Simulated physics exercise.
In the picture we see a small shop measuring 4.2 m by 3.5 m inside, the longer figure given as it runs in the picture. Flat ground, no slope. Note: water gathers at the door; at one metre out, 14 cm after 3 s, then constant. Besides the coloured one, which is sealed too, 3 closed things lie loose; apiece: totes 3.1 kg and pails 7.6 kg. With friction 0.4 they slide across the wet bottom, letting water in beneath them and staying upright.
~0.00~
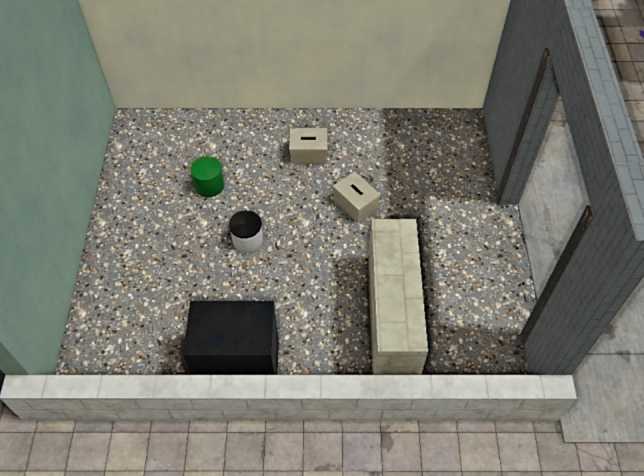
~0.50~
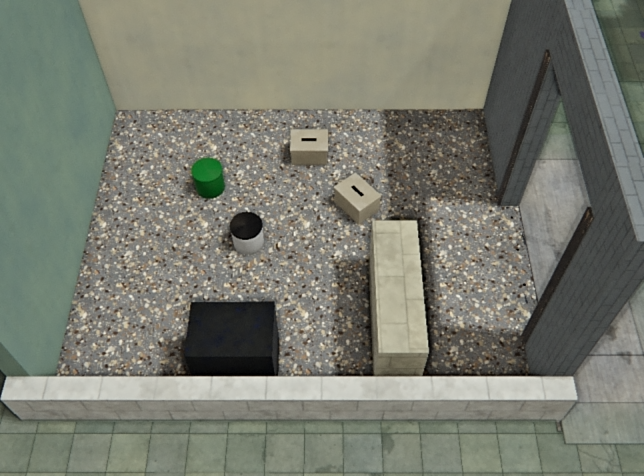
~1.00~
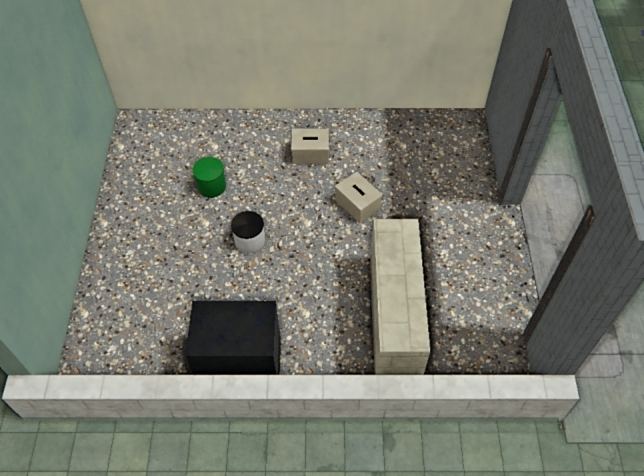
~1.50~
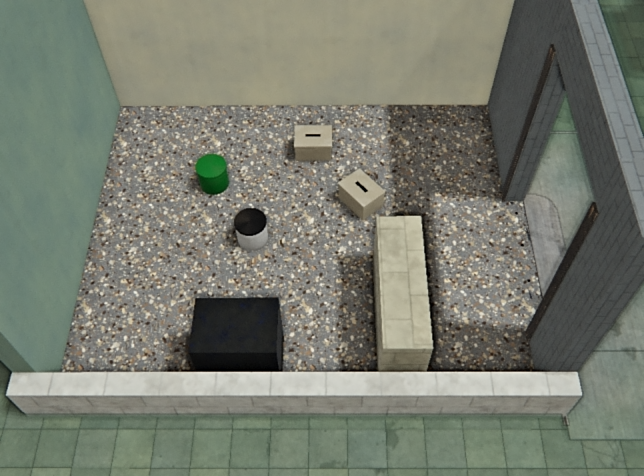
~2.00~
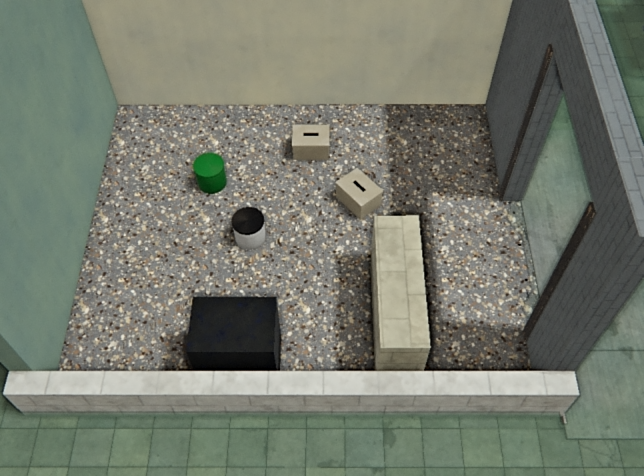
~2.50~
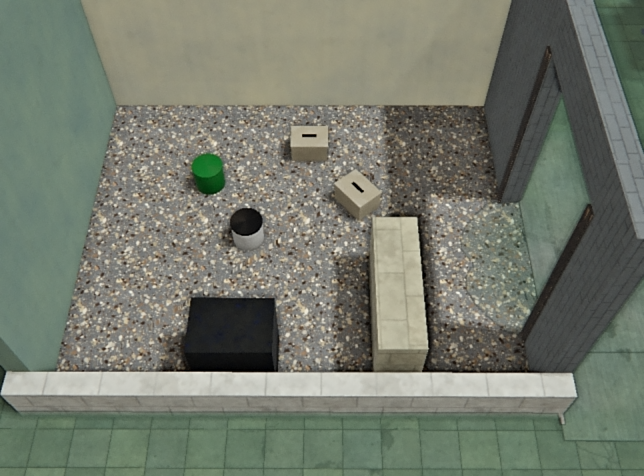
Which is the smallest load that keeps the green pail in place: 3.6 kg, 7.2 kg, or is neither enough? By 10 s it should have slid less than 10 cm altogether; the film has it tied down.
Only 7.2 kg works.
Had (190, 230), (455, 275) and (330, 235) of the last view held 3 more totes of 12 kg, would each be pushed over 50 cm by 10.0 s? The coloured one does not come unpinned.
Spot one stays inside, spot two crosses the limit, spot three stays inside.
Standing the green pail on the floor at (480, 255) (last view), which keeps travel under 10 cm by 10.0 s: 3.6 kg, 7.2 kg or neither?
Looking at the loads, neither keeps it.
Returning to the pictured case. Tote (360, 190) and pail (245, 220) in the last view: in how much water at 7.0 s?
Depths: Near 3 cm, then near 2 cm.
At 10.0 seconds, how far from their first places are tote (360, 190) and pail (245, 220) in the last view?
Respectively 250 and 0 cm.
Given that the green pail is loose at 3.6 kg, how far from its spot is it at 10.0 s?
Around 80 centimetres out of place.
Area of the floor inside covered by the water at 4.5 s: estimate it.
Around 4.5 m2 of it.
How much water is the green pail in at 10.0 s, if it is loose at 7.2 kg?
Roughly 4 cm.
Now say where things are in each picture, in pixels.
In the first picture, the green pail at (206, 168) rests on the ground; water covers 0.0 m2; 0 of 4 have shifted.
In the second picture, the green pail at (207, 170) rests on the ground; water covers 0.0 m2; 0 of 4 have shifted.
In the third picture, the green pail at (208, 169) rests on the ground; water covers 0.0 m2; 0 of 4 have shifted.
In the fourth picture, the green pail at (211, 166) rests on the ground; water covers 0.0 m2; 0 of 4 have shifted.
In the fifth picture, the green pail at (208, 165) rests on the ground; 0.0 m2 under water; 0 of 4 have shifted.
In the sixth picture, the green pail at (207, 165), on the bottom; 0.5 m2 under water; 0 of 4 have shifted.
After 3.5 s the green pail would be 0 cm from its start with 3.6 kg and 0 cm from its start with 7.2 kg; 0 cm of water round it then.
After 4.5 s the green pail would be 0 cm from its start with 3.6 kg and 0 cm from its start with 7.2 kg; 0 cm of water round it then.
After 7.0 s the green pail would be 43 cm from its start with 3.6 kg and 0 cm from its start with 7.2 kg; 2 cm of water round it then.
After 10.0 s the green pail would be 74 cm from its start with 3.6 kg and 0 cm from its start with 7.2 kg; 4 cm of water round it then.
